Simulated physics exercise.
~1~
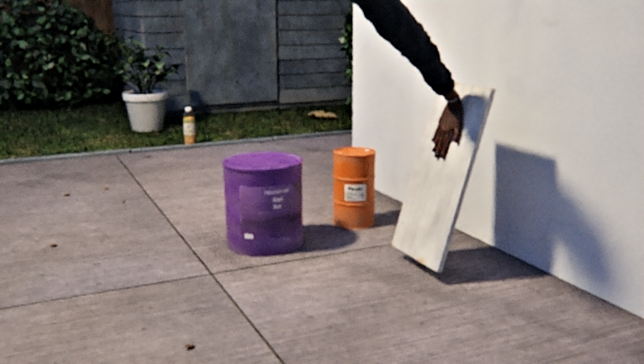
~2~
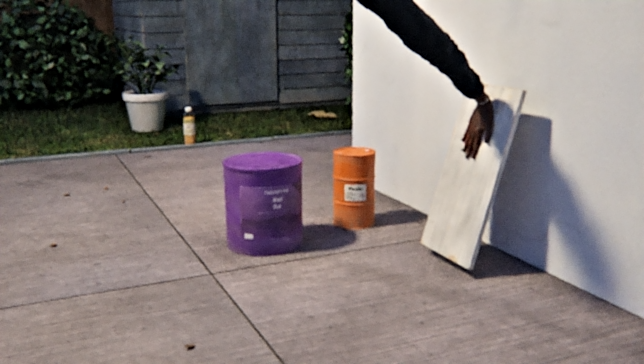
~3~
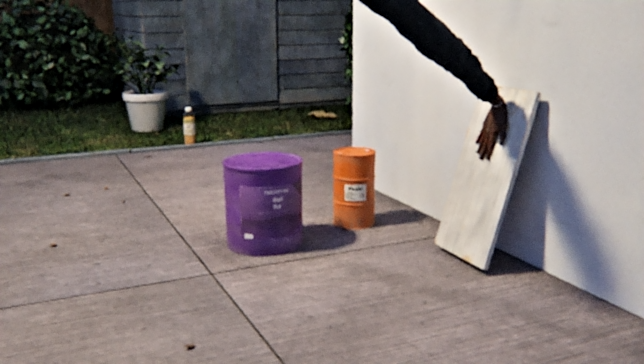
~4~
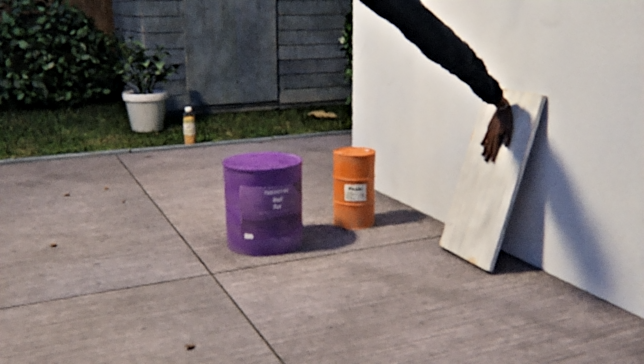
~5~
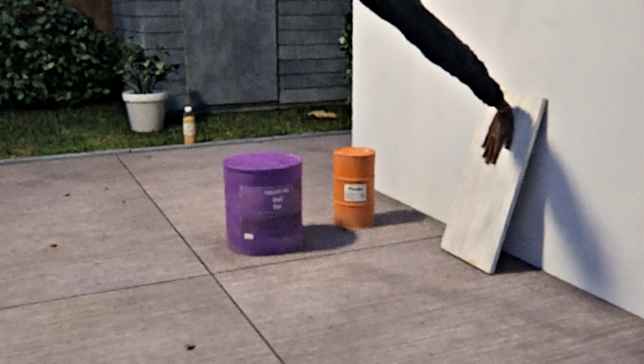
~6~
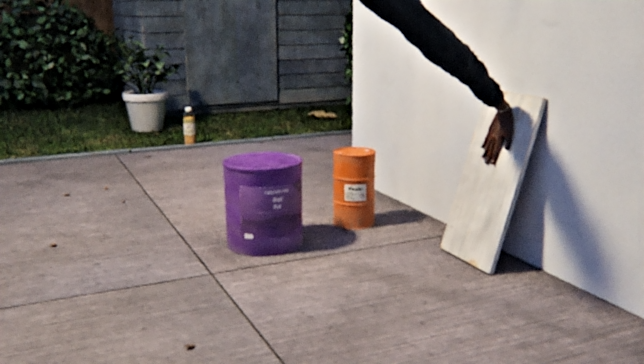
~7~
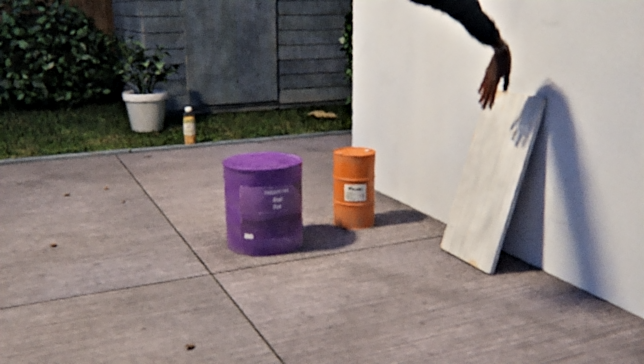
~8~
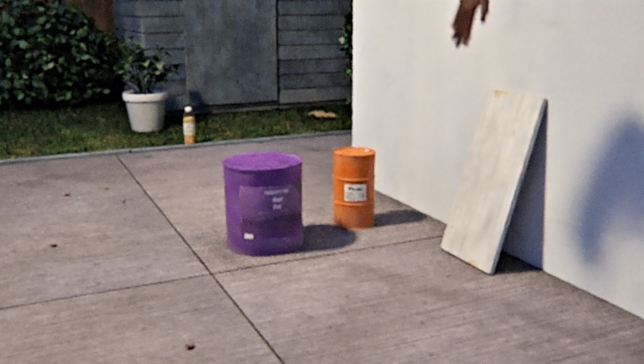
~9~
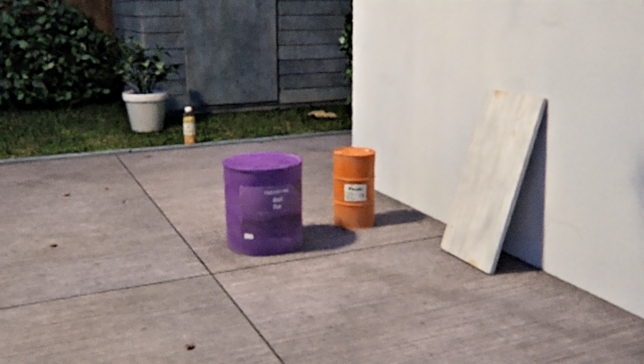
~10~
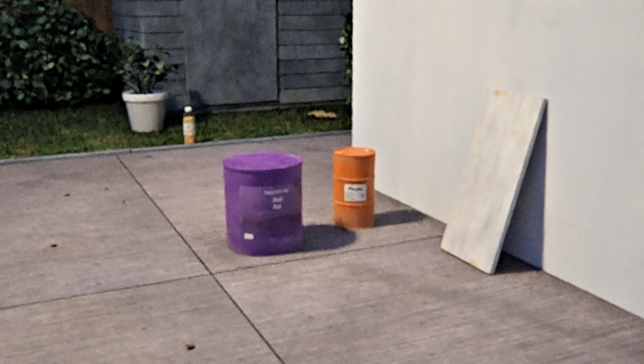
White board being moved right and leaned against a pale wall by a hand that withdraws, leaving it standing propped beyond two containers.
